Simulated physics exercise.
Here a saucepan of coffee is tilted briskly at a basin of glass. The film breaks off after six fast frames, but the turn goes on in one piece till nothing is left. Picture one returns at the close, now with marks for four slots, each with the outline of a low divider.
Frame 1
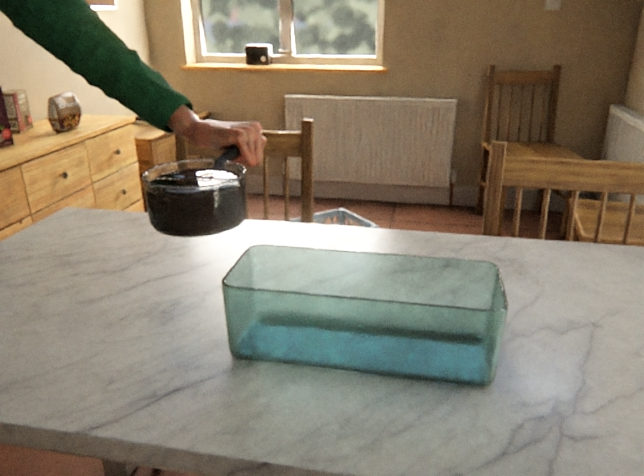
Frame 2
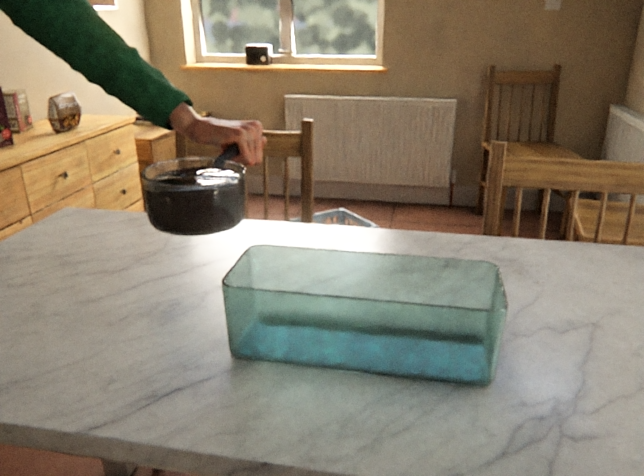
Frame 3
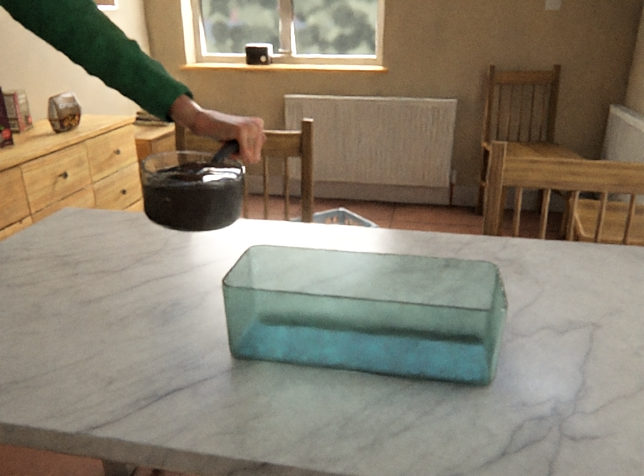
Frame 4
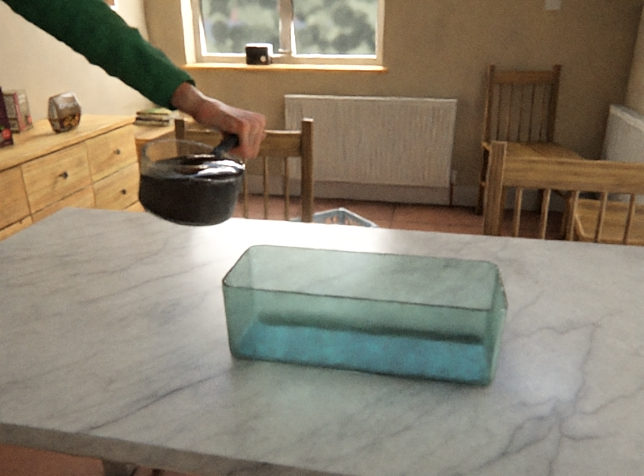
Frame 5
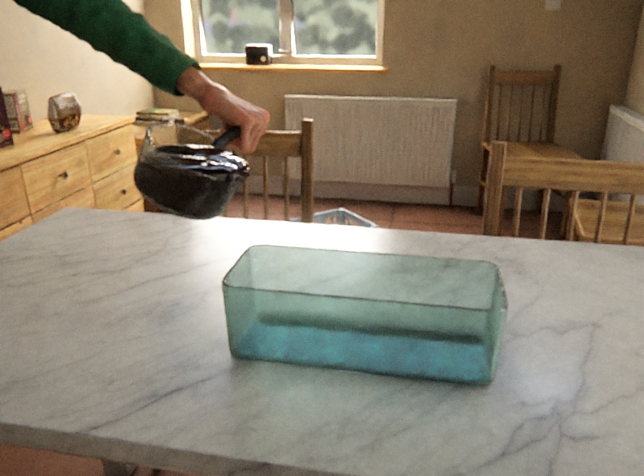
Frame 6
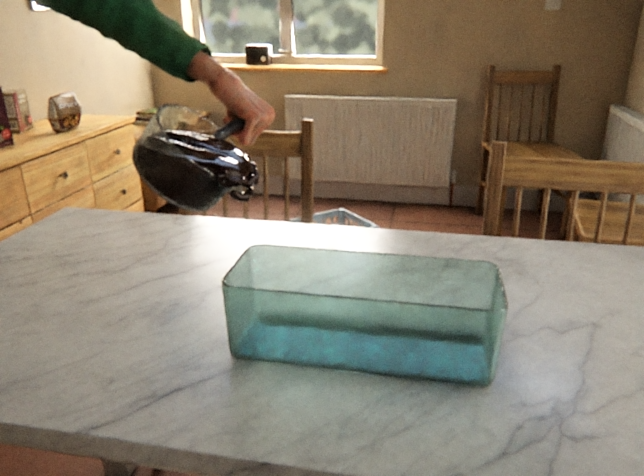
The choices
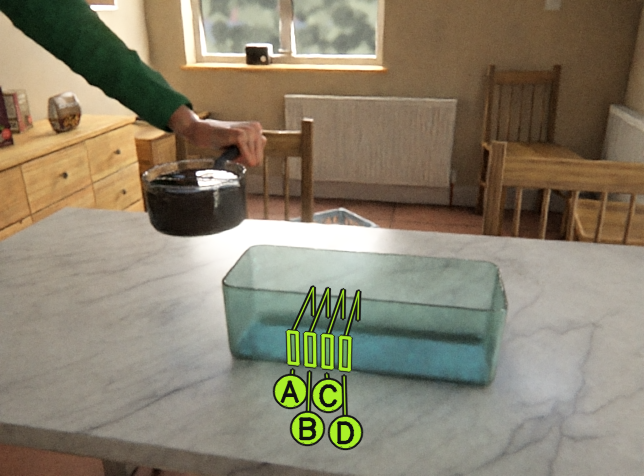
To begin with, a hand in a green sleeve holds a saucepan of dark coffee level above a marble table, up and to the left of a bluish glass basin. The hand then tilts the pan rightward, gently and then more steeply, and coffee slips over its lip.
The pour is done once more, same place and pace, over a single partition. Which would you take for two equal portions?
Go for C.
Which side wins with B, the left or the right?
More ends on the right.
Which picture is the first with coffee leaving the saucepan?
Picture 4.
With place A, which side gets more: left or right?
The right side.
On the marked copy, A at (292, 370); B at (309, 372); C at (326, 374); D at (344, 376).
Choosing A, about 13 % ends left of the wall and 85 % right of it; 3 % is lost outside.
Choosing B, about 23 % ends left of the wall and 73 % right of it; 3 % is lost outside.
Choosing C, about 47 % ends left of the wall and 51 % right of it; 3 % is lost outside.
Choosing D, about 79 % ends left of the wall and 17 % right of it; 4 % is lost outside.
